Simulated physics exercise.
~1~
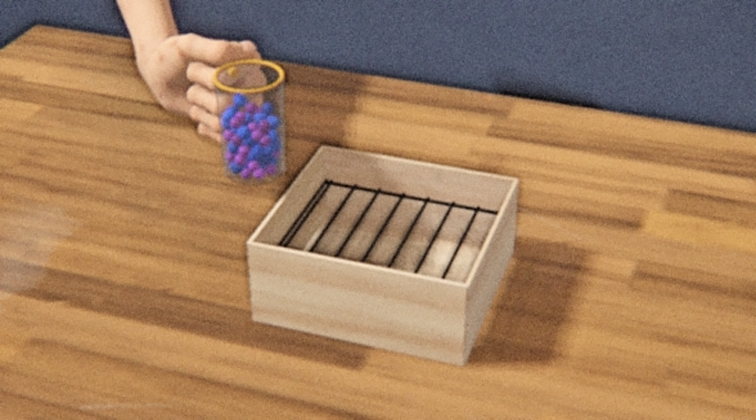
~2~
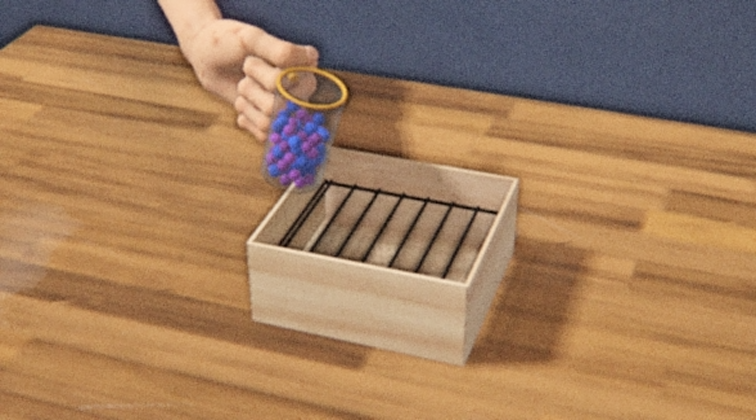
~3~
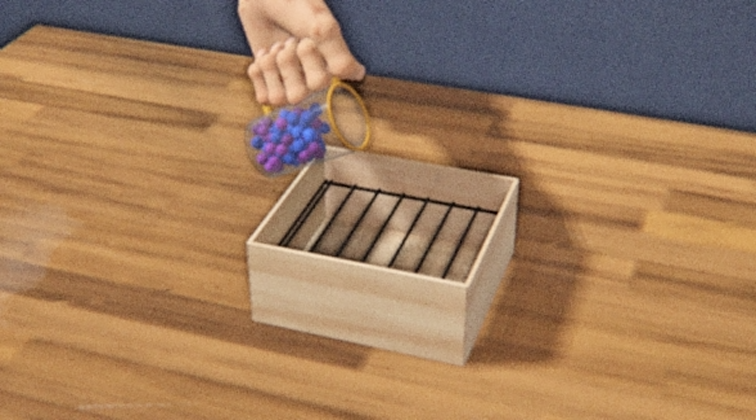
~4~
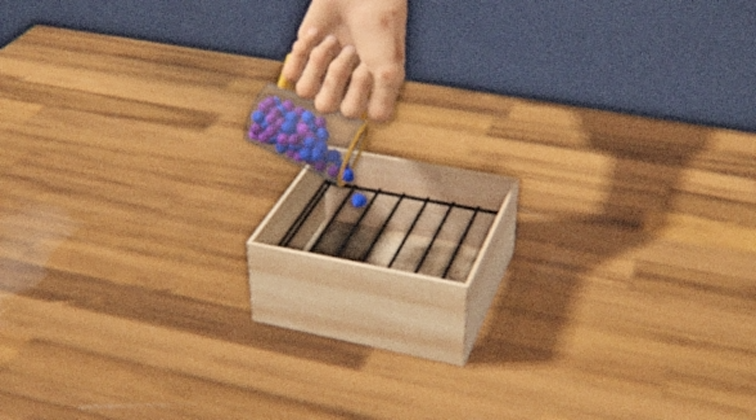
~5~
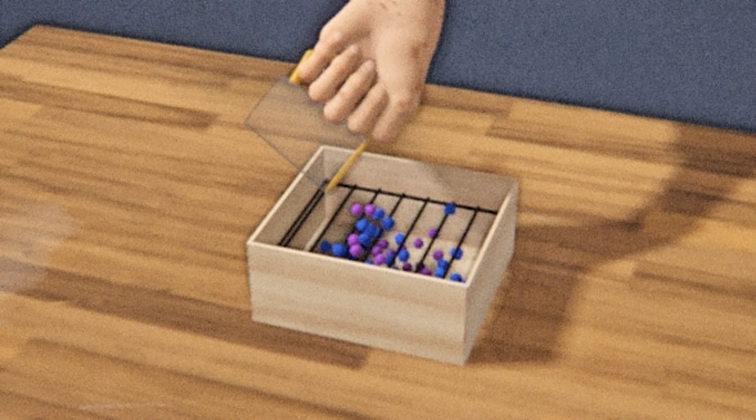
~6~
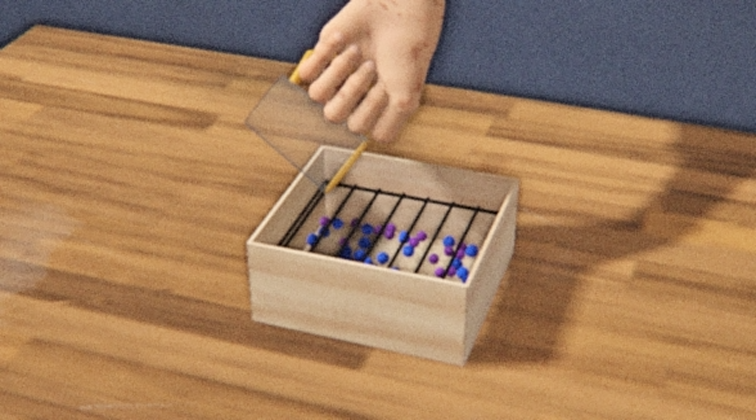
Blue and purple beads pouring from a clear cup tipped by a hand, falling through black wires into a wooden box.
